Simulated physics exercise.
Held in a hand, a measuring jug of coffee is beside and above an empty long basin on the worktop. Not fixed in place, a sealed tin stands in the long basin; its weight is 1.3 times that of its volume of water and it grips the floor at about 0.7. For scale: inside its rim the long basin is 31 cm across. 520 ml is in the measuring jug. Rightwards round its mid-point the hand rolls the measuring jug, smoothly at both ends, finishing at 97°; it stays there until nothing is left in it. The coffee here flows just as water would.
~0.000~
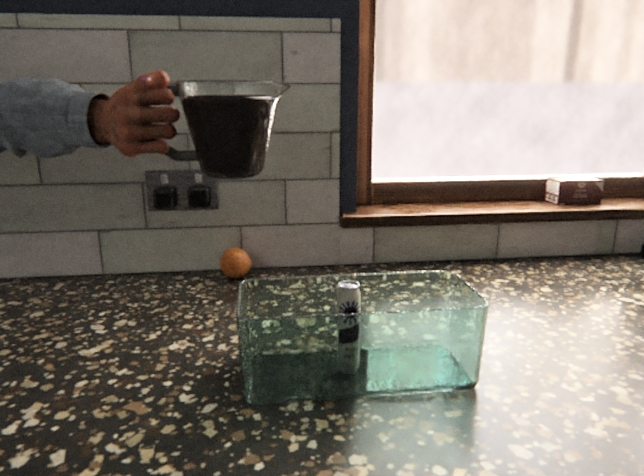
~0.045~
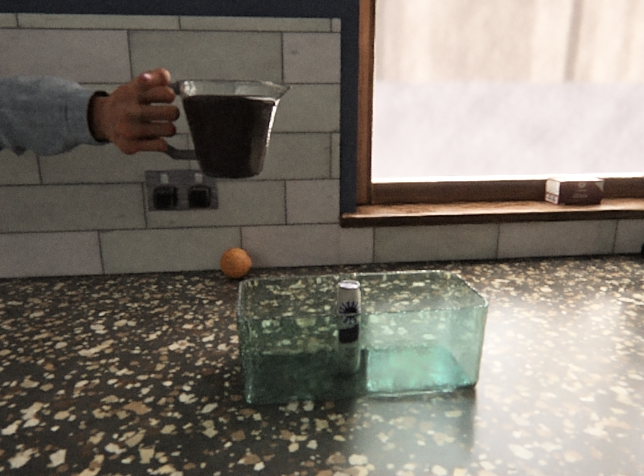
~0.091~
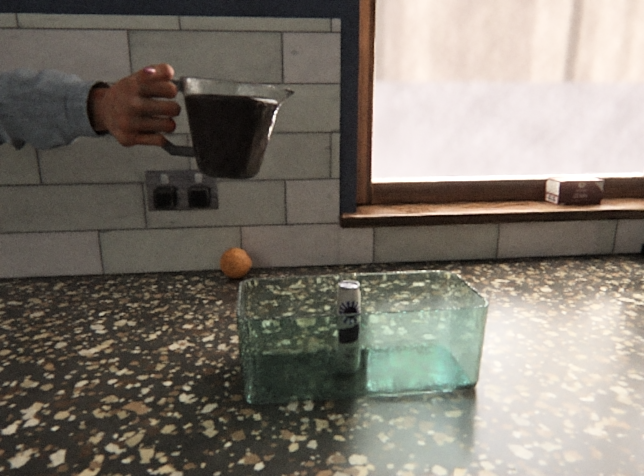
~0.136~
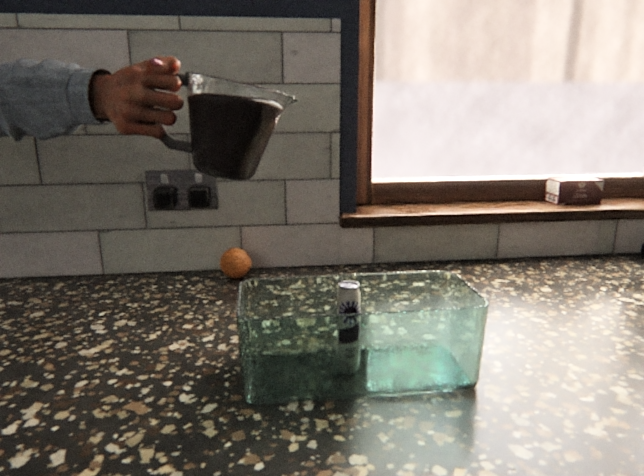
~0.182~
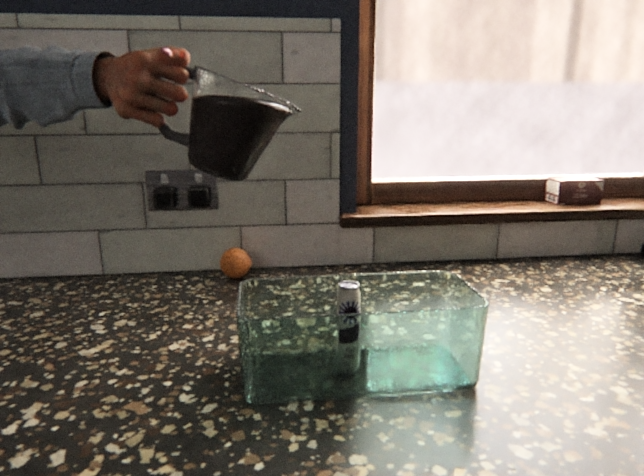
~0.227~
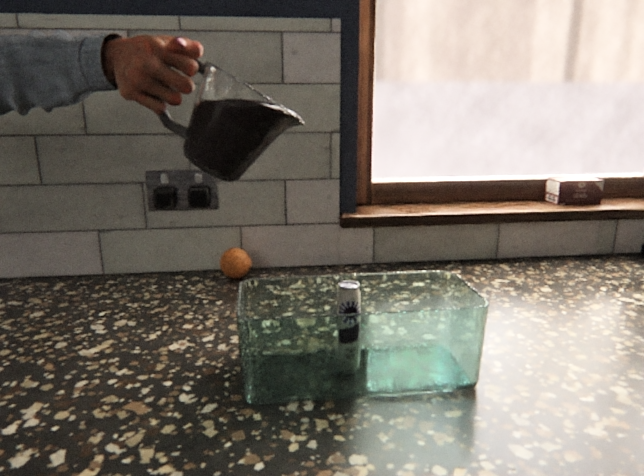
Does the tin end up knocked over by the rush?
Looks like it can't take it.
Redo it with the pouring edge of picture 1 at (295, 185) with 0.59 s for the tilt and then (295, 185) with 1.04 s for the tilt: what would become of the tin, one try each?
Try 1: Still standing; try 2: Still standing.
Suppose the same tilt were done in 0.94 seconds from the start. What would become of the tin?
The tin tips over.
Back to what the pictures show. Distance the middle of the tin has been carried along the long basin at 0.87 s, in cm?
Around 5 centimetres.
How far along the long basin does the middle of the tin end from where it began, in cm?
All told, the tin's centre has moved close to 8.5 cm.
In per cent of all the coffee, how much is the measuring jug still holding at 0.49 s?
At that time about 44 in a hundred parts are still held.
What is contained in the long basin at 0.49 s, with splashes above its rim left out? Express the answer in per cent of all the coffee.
I reckon close to 10 percent of it.
Then, 0.49 s in, the tilt is 90° and 44 per cent is still to pour; the tin stands where it began.
Then, 0.68 s in, the tilt is 97° and 8 per cent is still to pour; the tin stands where it began.
Then, 0.87 s in, the tilt is 97° and 1 per cent is still to pour; the tin leans 48°.
Then, 1.09 s in, the tilt is 97° and 0 per cent is still to pour; the tin lies on its side.
Finally, the tin lies on its side.
